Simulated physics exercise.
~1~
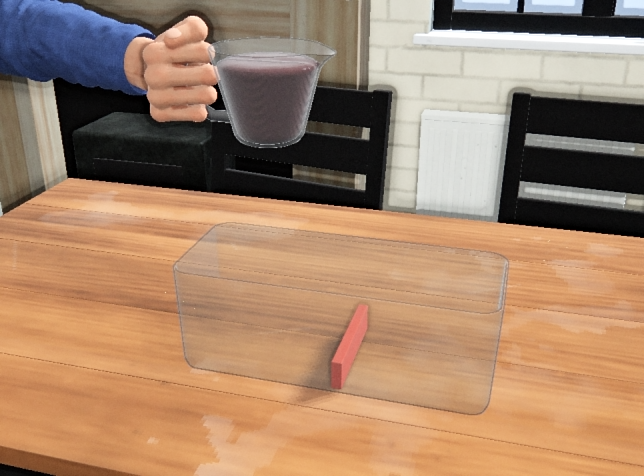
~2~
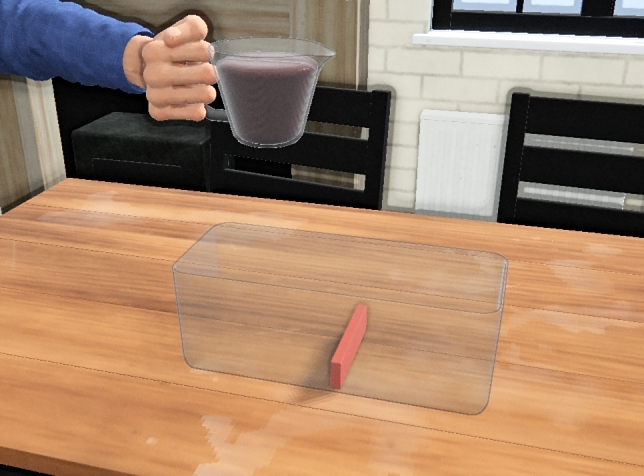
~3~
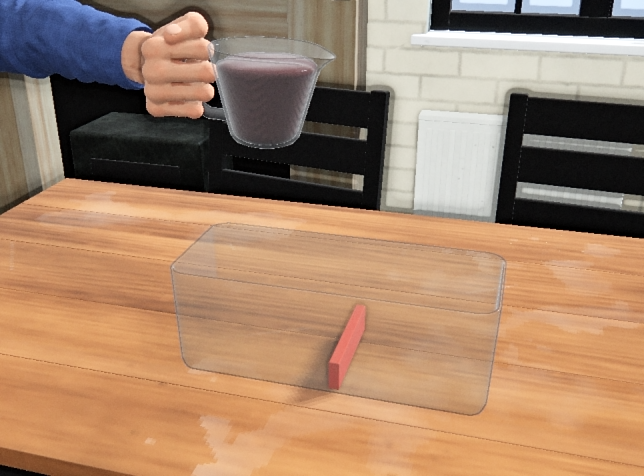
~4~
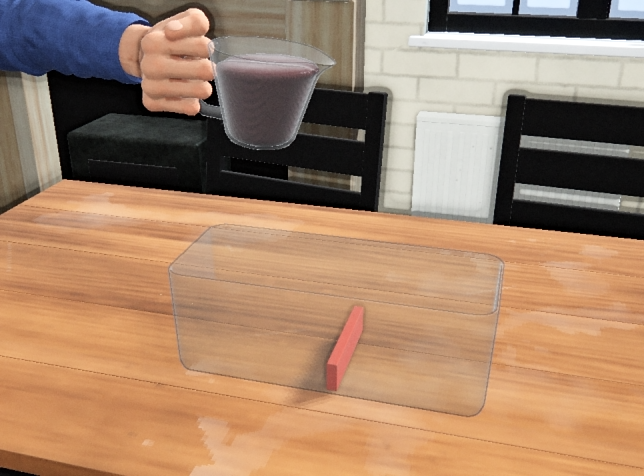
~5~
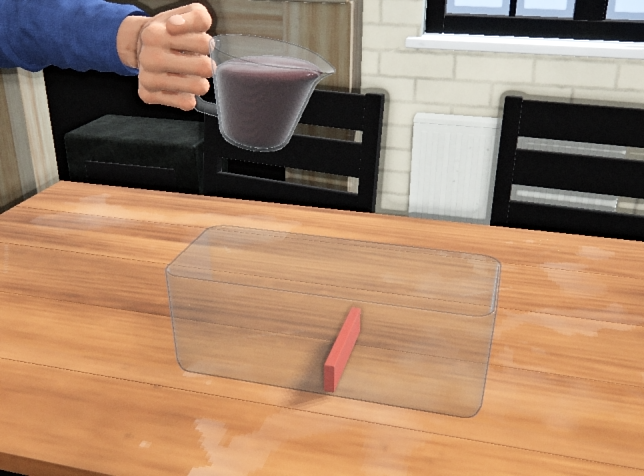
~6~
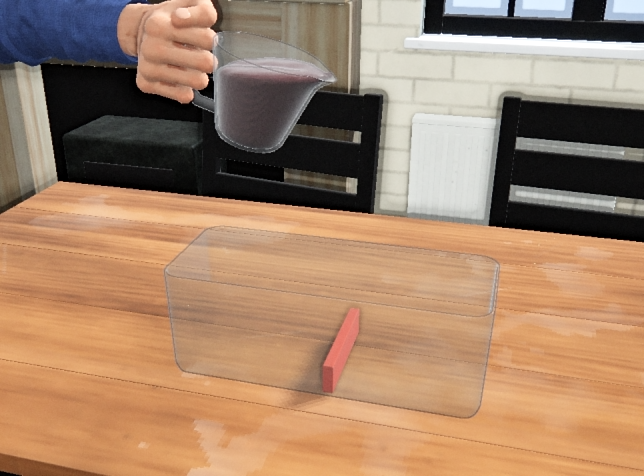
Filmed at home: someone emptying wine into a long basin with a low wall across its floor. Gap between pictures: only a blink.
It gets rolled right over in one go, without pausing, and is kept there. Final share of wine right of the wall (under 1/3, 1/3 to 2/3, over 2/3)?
The quantity right of the wall will come in past two thirds.
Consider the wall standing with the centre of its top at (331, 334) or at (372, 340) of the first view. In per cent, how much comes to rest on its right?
Around 85 per cent for the first, around 75 per cent for the second.
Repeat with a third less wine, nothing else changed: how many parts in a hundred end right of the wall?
Close to 85 per cent.
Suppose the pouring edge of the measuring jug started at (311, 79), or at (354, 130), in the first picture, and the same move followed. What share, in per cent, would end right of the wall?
Start one gives some 75 %, start two some 95 %.
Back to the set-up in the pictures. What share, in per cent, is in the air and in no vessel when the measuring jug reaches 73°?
Around 30 in a hundred.
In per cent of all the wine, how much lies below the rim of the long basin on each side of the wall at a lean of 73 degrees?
Split: Left 0 per cent, right 20 per cent.
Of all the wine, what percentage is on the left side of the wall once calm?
10 %.
A moment on, the measuring jug is tipped part way and 49 per cent is still to pour, 0 is left of the wall and 21 right of it.
Next, the measuring jug is tipped right over and 2 per cent is still to pour, 6 is left of the wall and 84 right of it.
Then the measuring jug is tipped right over and 0 per cent is still to pour, 10 is left of the wall and 88 right of it.
Later the measuring jug is tipped right over and 0 per cent is still to pour, 10 is left of the wall and 88 right of it.
In the end 10 per cent lies left of the wall, 88 right of it and 2 outside.
